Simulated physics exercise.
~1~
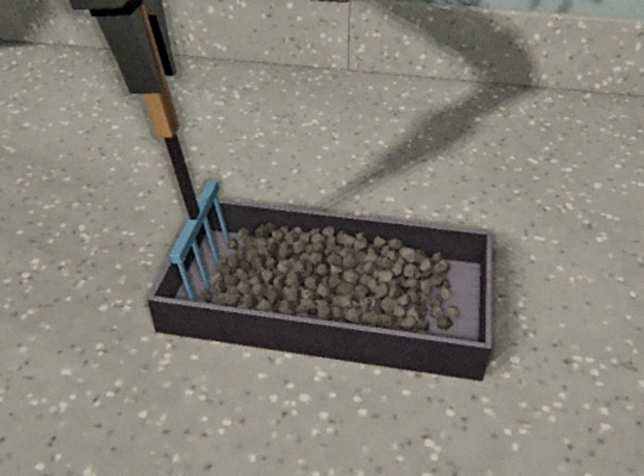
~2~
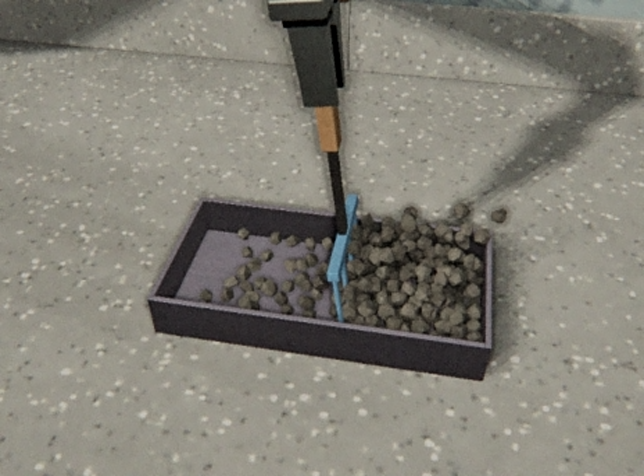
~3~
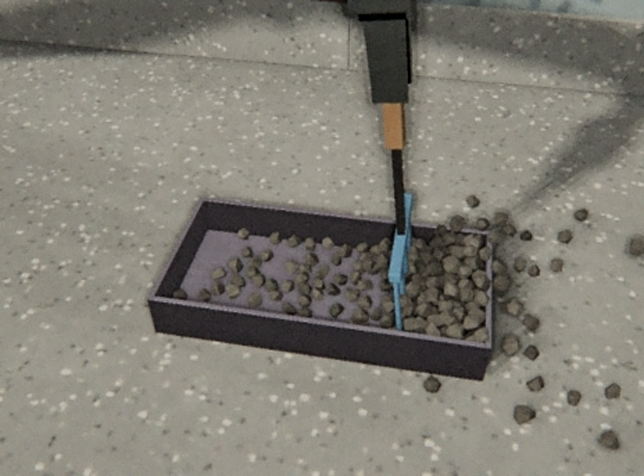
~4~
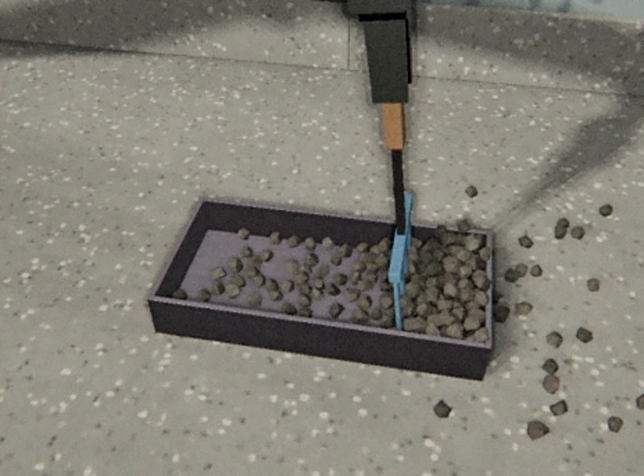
At first, a robot arm holds a blue fork upright near the left end of a dark, shallow rectangular tin filled with small gray-brown pebbles, set on a speckled surface. The fork sweeps right through the tin, pushing most of the pebbles into a tall heap and leaving a thin scatter behind it. As it pushes further toward the right end, some pebbles spill over the rim and tumble onto the surface. The fork then stops short of the right wall, with the tin still in place, most pebbles inside and a small share strewn around its right end.
